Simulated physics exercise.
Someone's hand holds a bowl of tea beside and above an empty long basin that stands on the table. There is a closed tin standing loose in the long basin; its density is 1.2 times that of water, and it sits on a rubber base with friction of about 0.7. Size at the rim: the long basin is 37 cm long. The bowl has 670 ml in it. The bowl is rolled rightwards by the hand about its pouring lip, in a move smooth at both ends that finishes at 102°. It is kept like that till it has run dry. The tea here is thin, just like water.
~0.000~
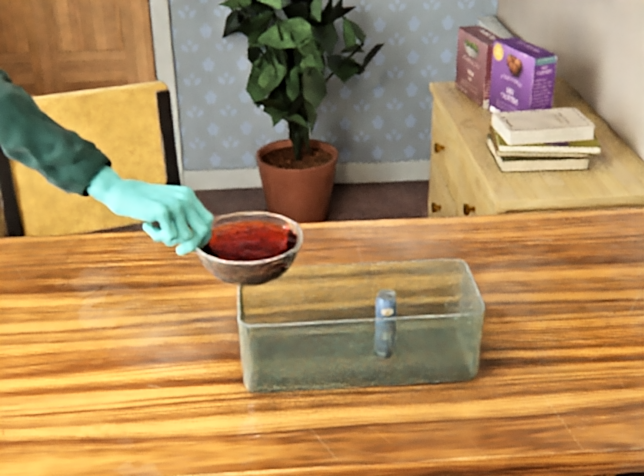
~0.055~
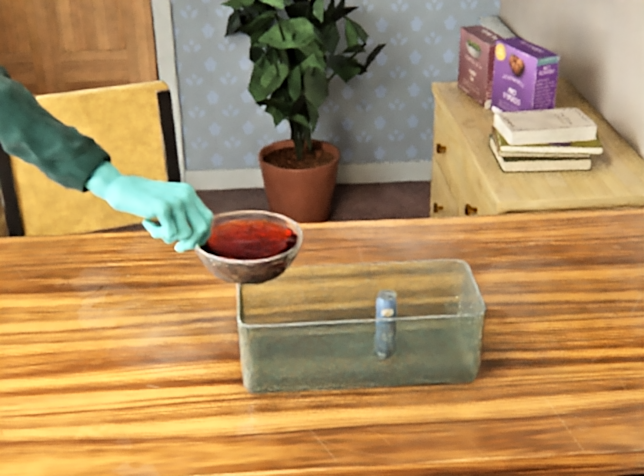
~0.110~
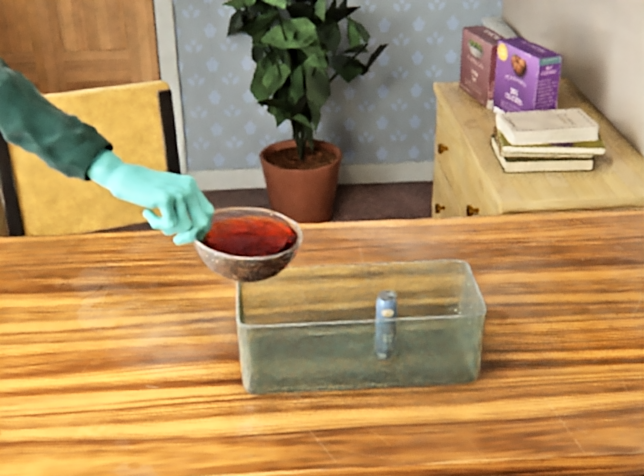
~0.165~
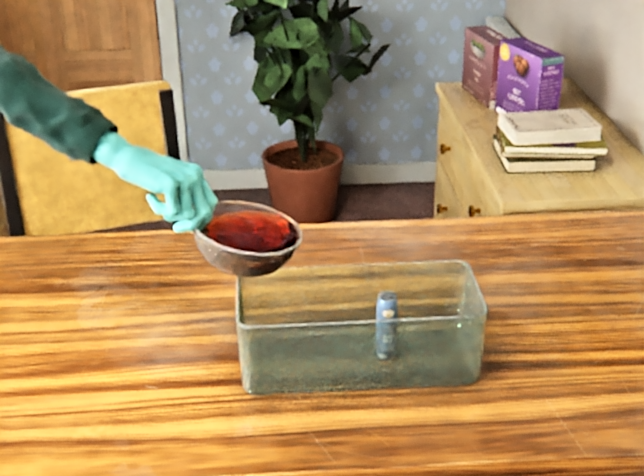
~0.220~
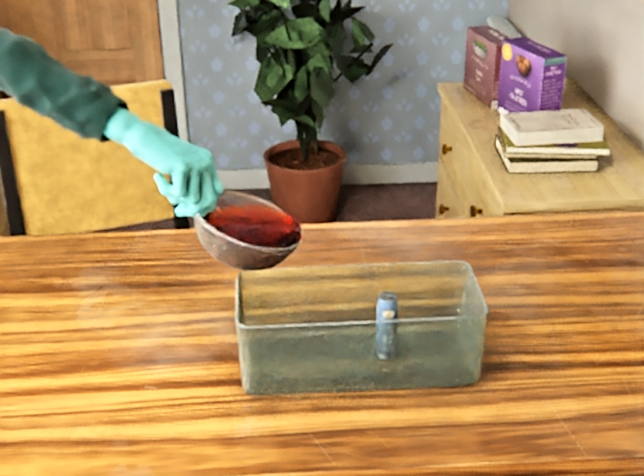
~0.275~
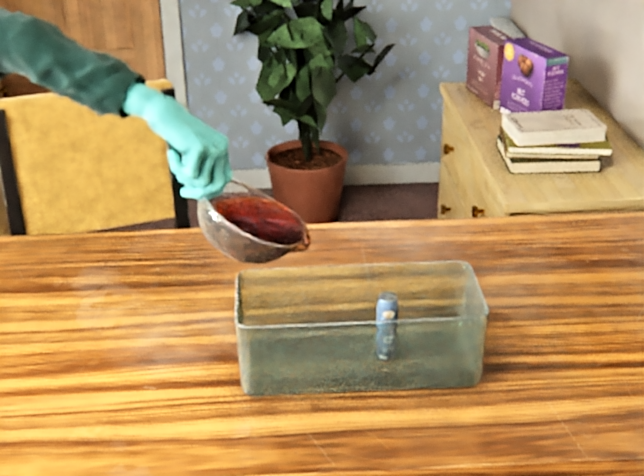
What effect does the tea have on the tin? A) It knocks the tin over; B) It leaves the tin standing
It knocks the tin over.
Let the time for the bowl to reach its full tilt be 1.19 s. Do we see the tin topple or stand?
Outcome - the tin remains standing.
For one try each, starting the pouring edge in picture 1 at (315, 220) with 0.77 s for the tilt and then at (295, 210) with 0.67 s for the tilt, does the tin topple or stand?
Try 1: Still standing; try 2: Tipped over.
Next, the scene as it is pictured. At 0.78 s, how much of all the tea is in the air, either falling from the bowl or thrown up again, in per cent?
Something like 3 per cent is in the air then.
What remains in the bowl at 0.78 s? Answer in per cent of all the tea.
Remaining share: Approx. 0 %.
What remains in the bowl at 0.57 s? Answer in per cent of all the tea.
Remaining: Near 14 % of the total.
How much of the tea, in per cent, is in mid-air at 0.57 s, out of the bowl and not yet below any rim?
Estimate: About 54 % of all of it.
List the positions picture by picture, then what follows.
In the first frame, it leans 0°; its right rim is at (302, 235); the tea meets the walls at (198, 243) and (299, 238); the long basin's rim runs from (239, 298) to (475, 286); the tin's top is at (386, 297).
In the second frame, it leans 1°; its right rim is at (302, 235); the tea meets the walls at (197, 242) and (299, 237).
In the third frame, it leans 5°; its right rim is at (302, 235); the tea meets the walls at (197, 238) and (299, 234).
In the fourth frame, it leans 12°; its right rim is at (301, 235); the tea meets the walls at (197, 231) and (300, 231).
In the fifth frame, it leans 20°; its right rim is at (301, 236); the tea meets the walls at (198, 223) and (299, 229); 3 per cent is over the edge.
In the sixth frame, it leans 30°; its right rim is at (300, 235); the tea meets the walls at (201, 212) and (289, 222); 9 per cent is over the edge.
By 0.57 s the tilt is 88° and 14 per cent is still to pour; the tin stands where it began.
By 0.78 s the tilt is 102° and 0 per cent is still to pour; the tin leans 31°.
By 1.01 s the tilt is 102° and 0 per cent is still to pour; the tin lies on its side.
By 1.25 s the tilt is 102° and 0 per cent is still to pour; the tin lies on its side.
At rest the tin lies on its side.
